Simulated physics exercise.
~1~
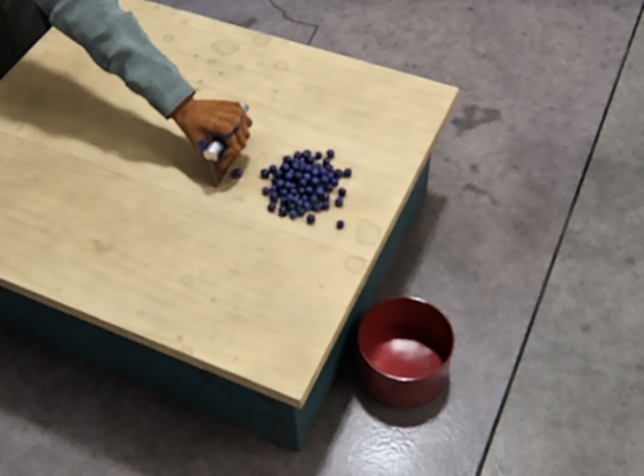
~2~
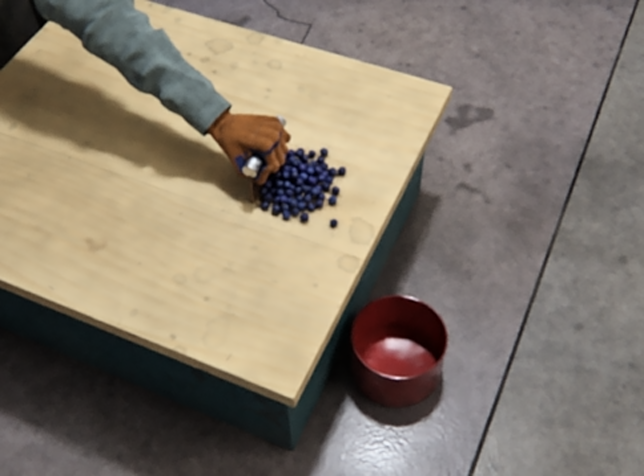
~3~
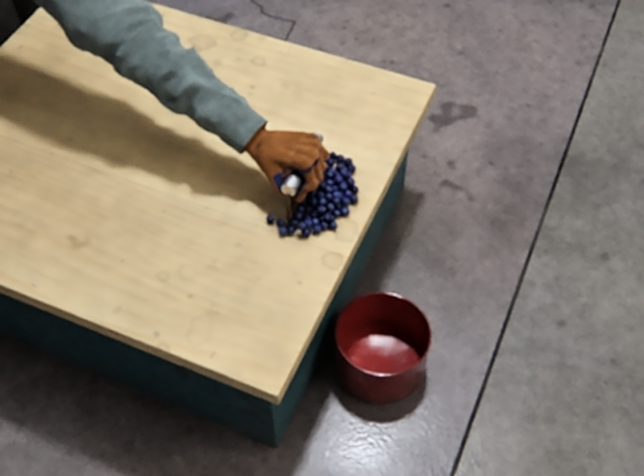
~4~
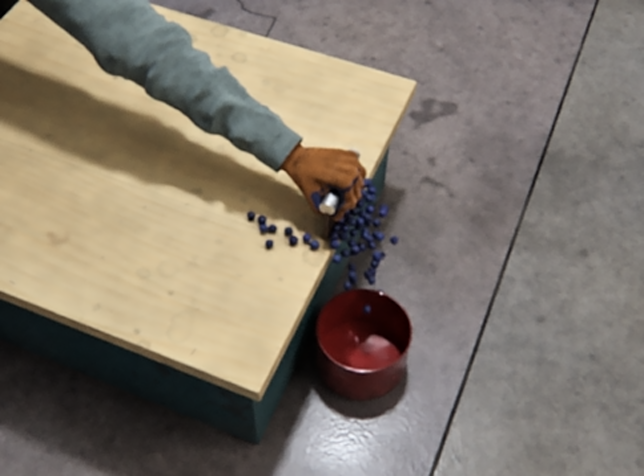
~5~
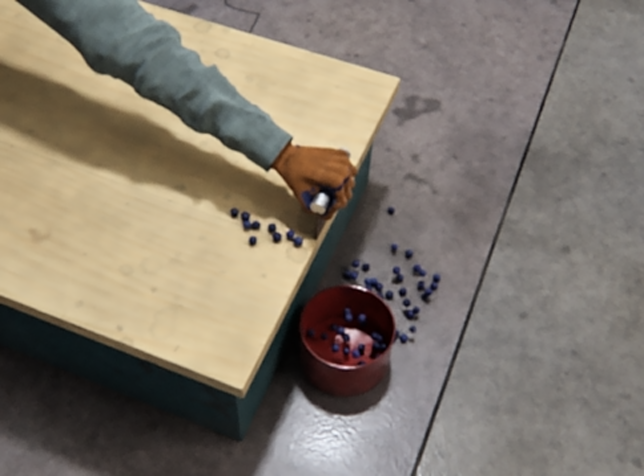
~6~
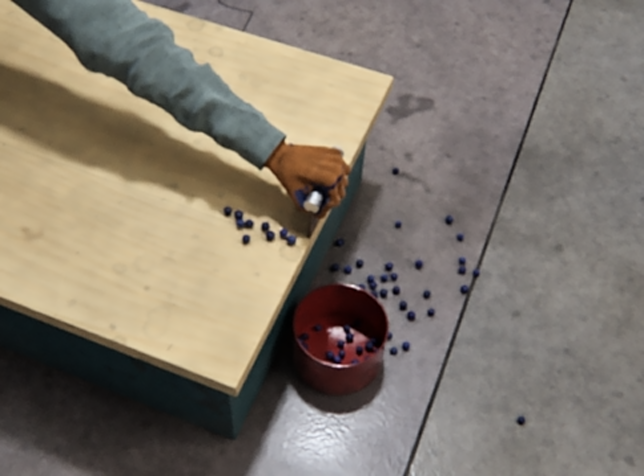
A gloved-looking brown hand pushing spilt blueberries rightward off a wooden table, some landing in a red pot, many scattering across the floor.
